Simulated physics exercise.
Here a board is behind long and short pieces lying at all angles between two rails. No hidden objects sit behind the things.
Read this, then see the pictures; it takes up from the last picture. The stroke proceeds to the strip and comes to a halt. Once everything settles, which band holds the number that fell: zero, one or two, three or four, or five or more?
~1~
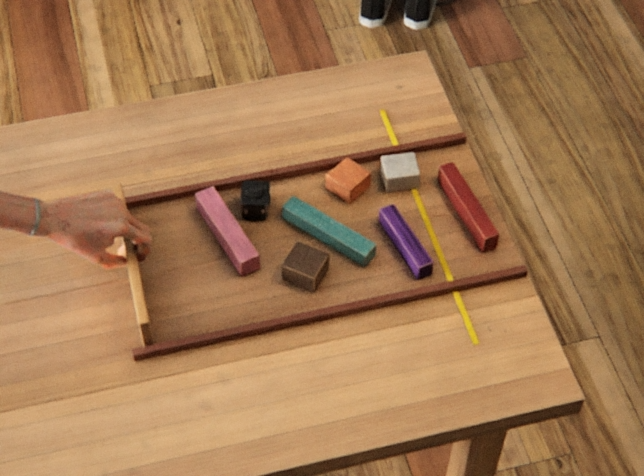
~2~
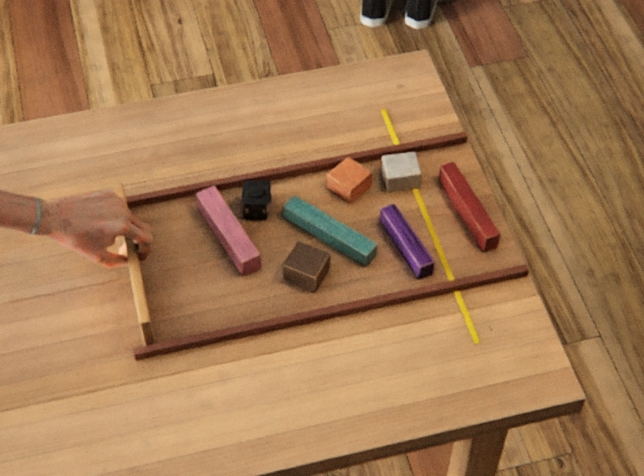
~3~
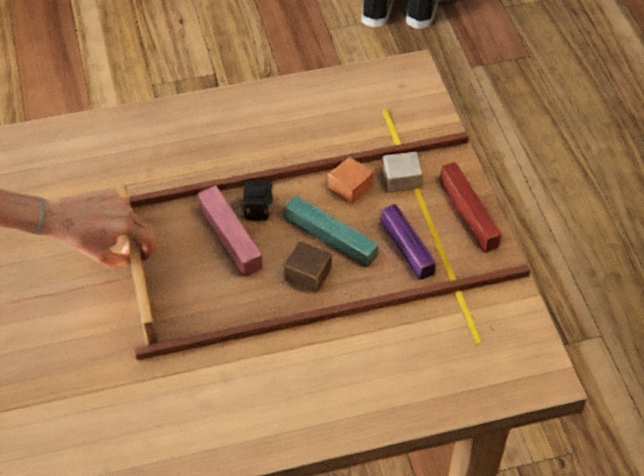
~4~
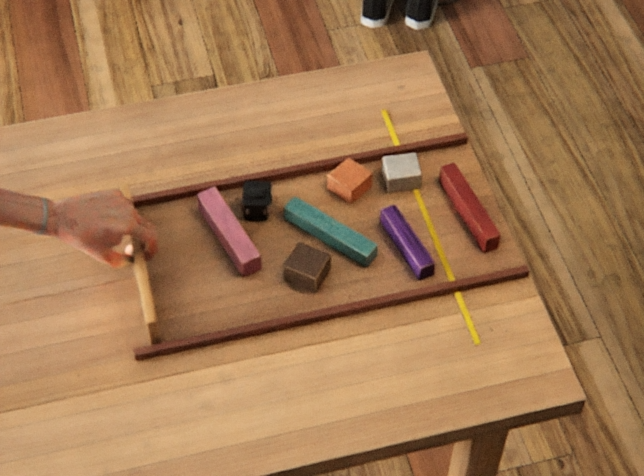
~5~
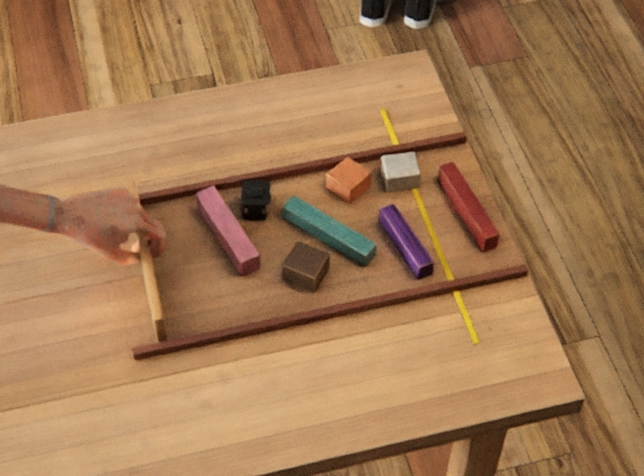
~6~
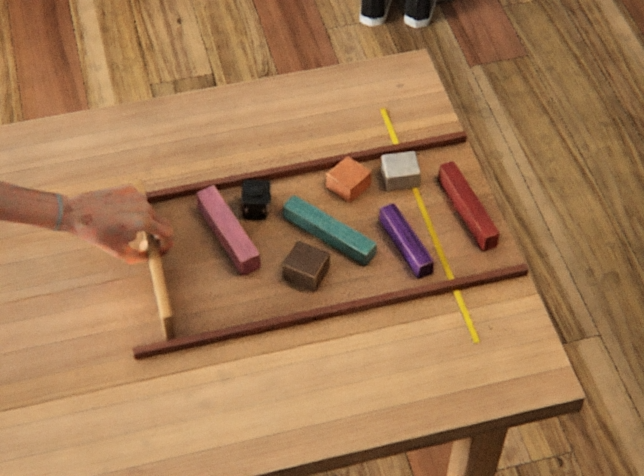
It is in the band one or two.
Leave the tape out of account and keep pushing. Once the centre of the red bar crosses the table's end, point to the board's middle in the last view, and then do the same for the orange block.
Roughly (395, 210); roughly (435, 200).
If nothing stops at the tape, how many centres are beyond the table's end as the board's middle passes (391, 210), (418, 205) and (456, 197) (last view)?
Taking the places in turn, the counts are 0, 2 and 4.
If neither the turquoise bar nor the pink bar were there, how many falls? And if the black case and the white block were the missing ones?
Tally of falls: 2 for the first try, 0 for the second.
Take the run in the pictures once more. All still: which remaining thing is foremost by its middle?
Orange block.
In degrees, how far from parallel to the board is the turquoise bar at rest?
Near 10 degrees.
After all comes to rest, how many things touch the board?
At rest, 2 are in contact.
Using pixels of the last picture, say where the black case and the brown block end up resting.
Roughly (439, 156), and the other roughly (460, 248).
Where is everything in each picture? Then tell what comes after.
Red bar (468, 206); white block (400, 172); purple stick (406, 241); board (132, 264); tape (425, 218), in the first picture.
White block (401, 172); brown block (307, 266), in the second picture.
Purple stick (408, 241); board (136, 263), in the third picture.
Red bar (469, 207); black case (257, 201), in the fourth picture.
White block (400, 172); pink bar (228, 230), in the fifth picture.
Red bar (468, 205); white block (401, 171); purple stick (406, 240); board (154, 258); tape (426, 216), in the sixth picture.
Soon after, none off yet; red bar at rest near (468, 205); white block at rest near (401, 171); purple stick at rest near (406, 240).
Then, none off yet; red bar at rest near (468, 205); white block moving near (404, 172); purple stick at rest near (406, 240).
Further on, none off yet; red bar moved a little near (492, 201); white block moved well along near (465, 160); purple stick moved about its own width near (455, 228).
At rest, the number that fall off is one or two; fallen, white block and red bar.
